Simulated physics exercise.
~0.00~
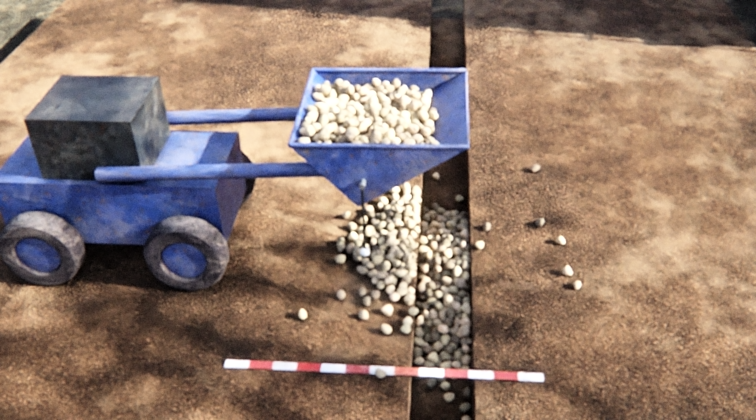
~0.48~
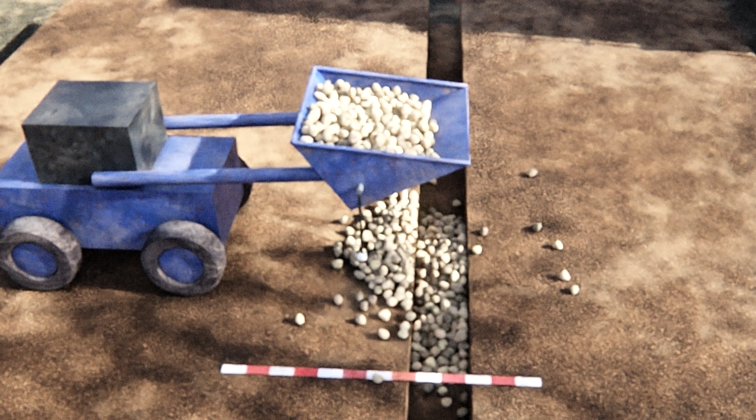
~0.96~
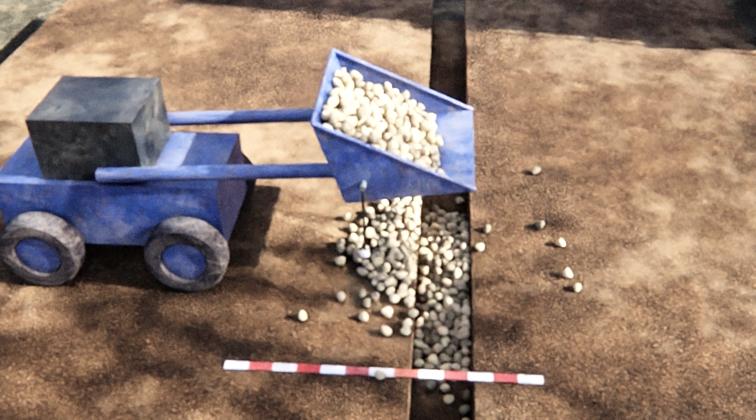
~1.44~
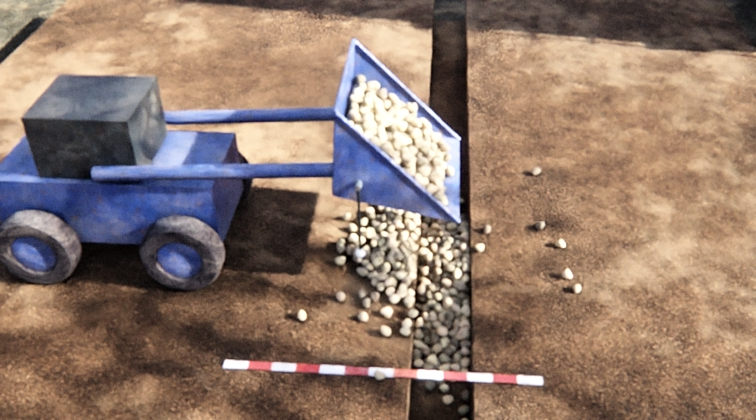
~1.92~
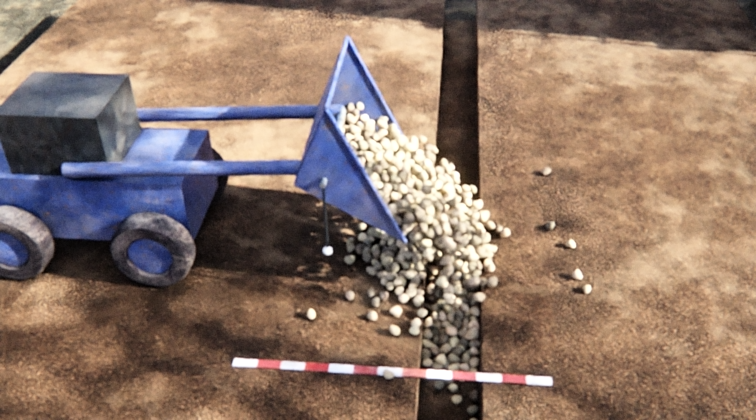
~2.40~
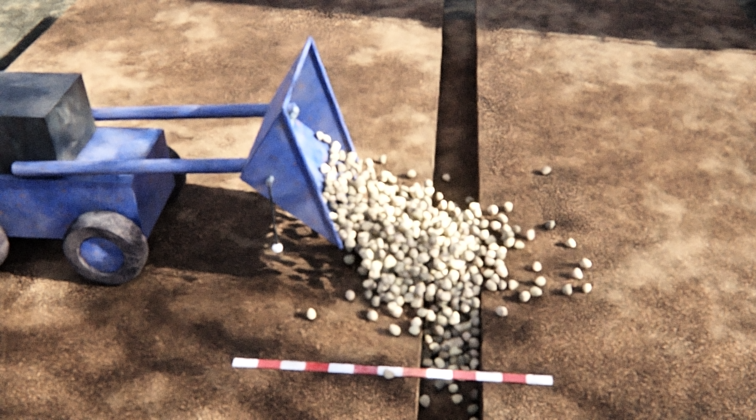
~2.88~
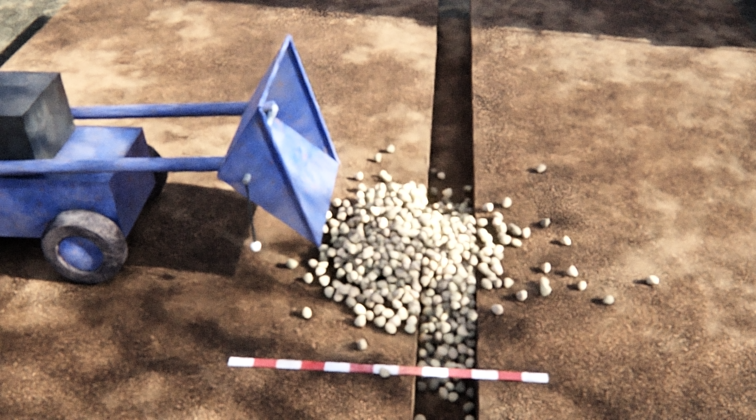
On bare brown ground cut by a narrow trench, a blue loader tipped its bucket of pale stones onto an earlier pile, then backed away to the left as they poured out, leaving a heap spread across the trench and its near side.
